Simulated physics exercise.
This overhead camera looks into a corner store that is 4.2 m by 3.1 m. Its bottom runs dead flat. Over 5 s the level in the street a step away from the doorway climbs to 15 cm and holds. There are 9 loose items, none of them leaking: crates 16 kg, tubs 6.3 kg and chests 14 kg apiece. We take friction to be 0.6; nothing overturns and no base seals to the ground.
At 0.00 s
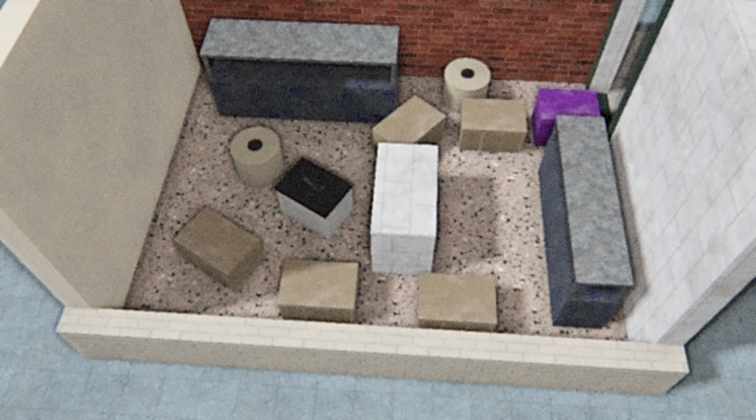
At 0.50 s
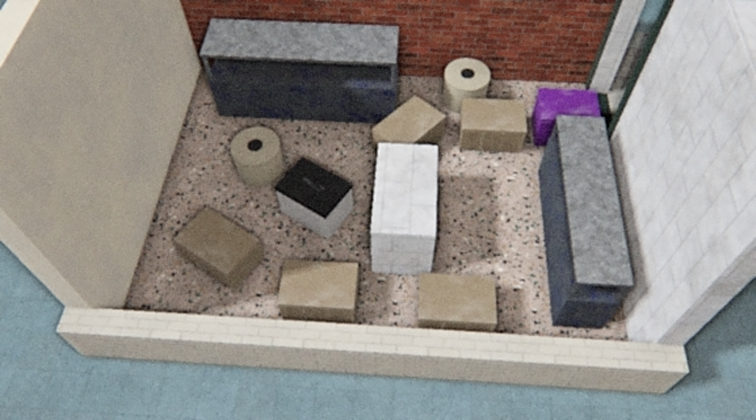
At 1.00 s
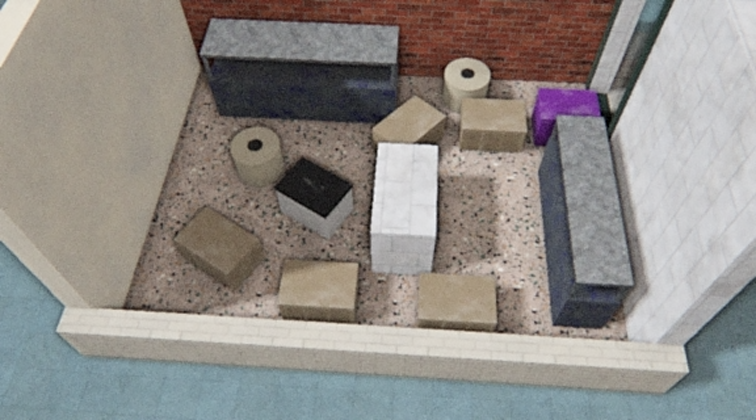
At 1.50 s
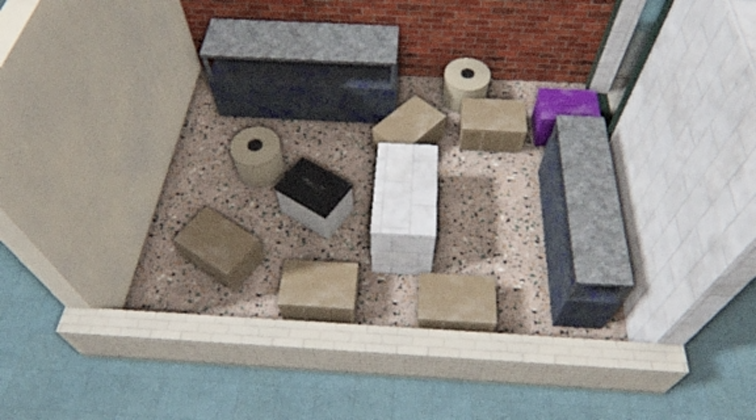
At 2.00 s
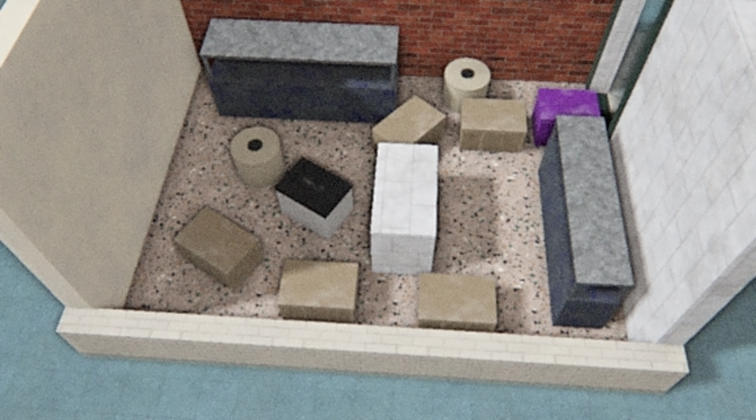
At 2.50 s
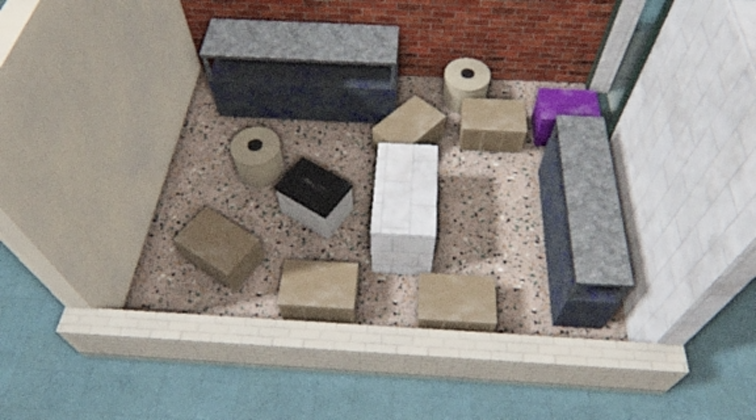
A small room with a speckled floor, a red brick back wall and pale side walls is seen from a high, fixed overhead view. A purple chest sits at the back right beside a long grey-topped counter, with another along the back left, while tan chests, two cream tubs, a white block and a black-topped box stand between them. Nothing visibly moves.
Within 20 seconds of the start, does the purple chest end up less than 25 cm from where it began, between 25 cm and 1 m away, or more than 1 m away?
The move is big.
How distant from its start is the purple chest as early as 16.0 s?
Around 300 centimetres.
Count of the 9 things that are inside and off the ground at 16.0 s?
At that instant the tally stands at 9.
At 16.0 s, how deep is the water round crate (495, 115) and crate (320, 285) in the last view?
Roughly 7 and 9 cm.
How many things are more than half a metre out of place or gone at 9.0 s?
Count then: 1.
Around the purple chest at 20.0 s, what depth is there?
Roughly 12 cm deep.
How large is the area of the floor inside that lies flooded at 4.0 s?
That flooded area is roughly 1.0 m2.
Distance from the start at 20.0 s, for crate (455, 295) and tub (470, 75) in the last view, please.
20 cm and 80 cm respectively.
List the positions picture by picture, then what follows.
The first frame shows the purple chest at (569, 104), on the bottom; 0.0 m2 under water; 0 of 9 have shifted.
The second frame shows the purple chest at (569, 104) rests on the ground; water covers 0.0 m2; 0 of 9 have shifted.
The third frame shows the purple chest at (569, 104) rests on the ground; 0.0 m2 under water; 0 of 9 have shifted.
The fourth frame shows the purple chest at (569, 104) rests on the ground; water covers 0.0 m2; 0 of 9 have shifted.
The fifth frame shows the purple chest at (569, 104) rests on the ground; 0.0 m2 under water; 0 of 9 have shifted.
The sixth frame shows the purple chest at (569, 104), on the bottom; 0.0 m2 under water; 0 of 9 have shifted.
After 4.0 s the purple chest is near (569, 104), 0.0 m from its start, aground; 0 afloat.
After 9.0 s the purple chest is near (509, 92), 0.6 m from its start, afloat; 3 afloat.
After 16.0 s the purple chest is near (263, 118), 2.9 m from its start, afloat; 9 afloat.
After 20.0 s the purple chest is near (213, 223), 3.4 m from its start, afloat; 9 afloat.
